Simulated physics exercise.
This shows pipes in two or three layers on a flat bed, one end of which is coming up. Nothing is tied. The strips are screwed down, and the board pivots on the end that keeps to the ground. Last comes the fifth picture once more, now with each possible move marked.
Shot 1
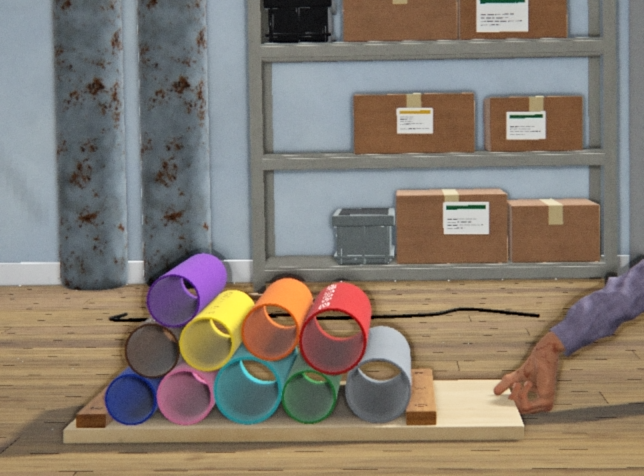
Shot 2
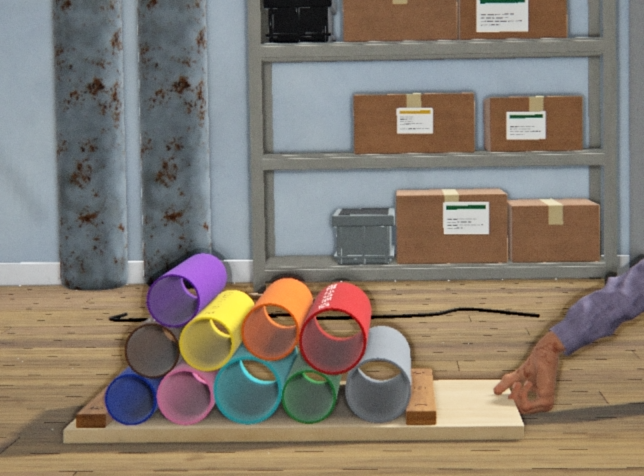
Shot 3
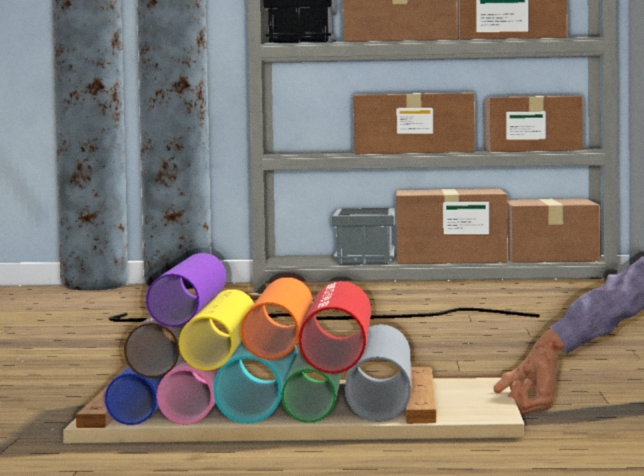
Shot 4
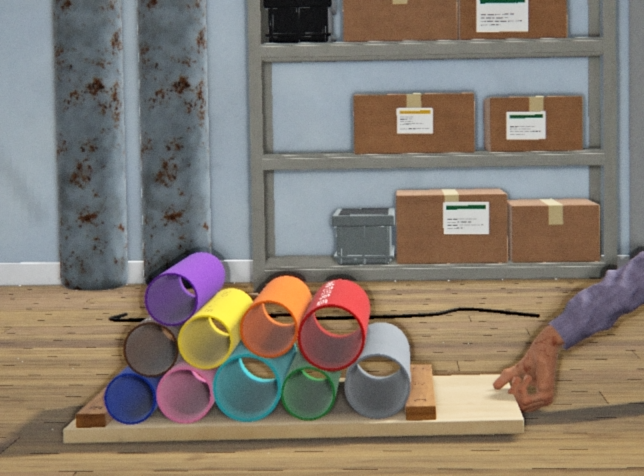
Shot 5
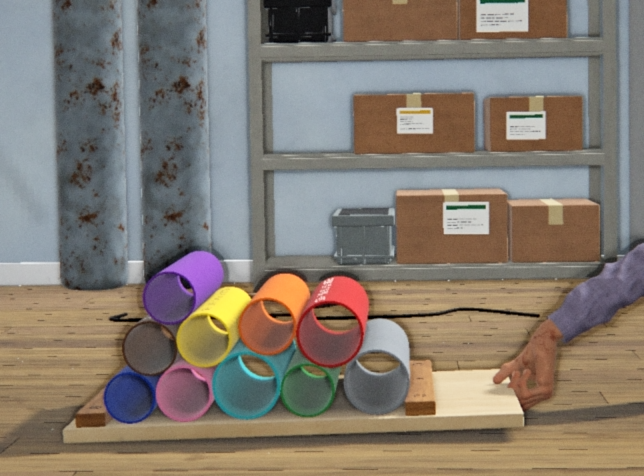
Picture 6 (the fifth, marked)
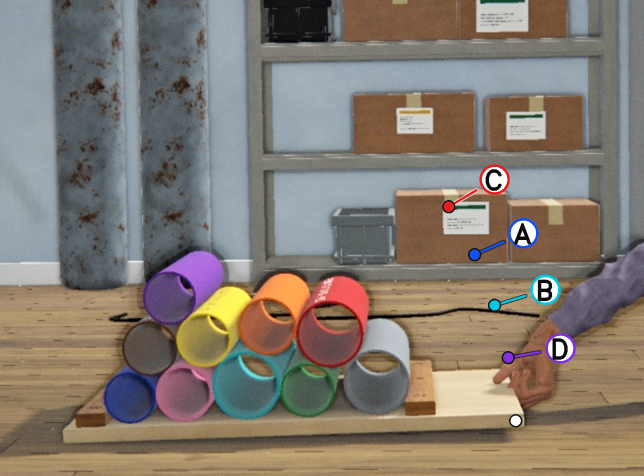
In a room with a wooden floor and grey shelving, a hand at the right end of a board raises that end very slightly, while the colourful pipes stacked between two wooden strips barely shift.
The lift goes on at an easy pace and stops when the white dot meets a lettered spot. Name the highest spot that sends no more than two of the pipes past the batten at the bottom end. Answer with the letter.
The answer is mark B.
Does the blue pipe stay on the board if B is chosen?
Yes, with B.
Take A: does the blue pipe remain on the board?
The blue pipe: Yes.
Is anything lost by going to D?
At D: No.
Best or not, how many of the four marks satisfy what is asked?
The number is two.
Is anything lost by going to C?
At C: Yes.
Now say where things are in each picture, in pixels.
The first picture shows blue pipe (131, 400); pink pipe (185, 397); turquoise pipe (248, 390).
The second picture shows turquoise pipe (248, 390); green pipe (309, 397).
The third picture shows board (301, 402); grey pipe (378, 389); red pipe (332, 340).
The fourth picture shows board (301, 400); blue pipe (131, 399); pink pipe (185, 395).
The fifth picture shows board (300, 397); blue pipe (130, 398); pink pipe (184, 393).
On the copy, A at (475, 254); B at (495, 305); C at (449, 207); D at (508, 358); the white dot at (516, 421).
On B. First, board at 13°.
Then, board at 16°.
Finally, board at 16°, none over the low batten.
By contrast, A four over the low batten (brown, yellow, orange, purple); C five over the low batten; D none over the low batten.
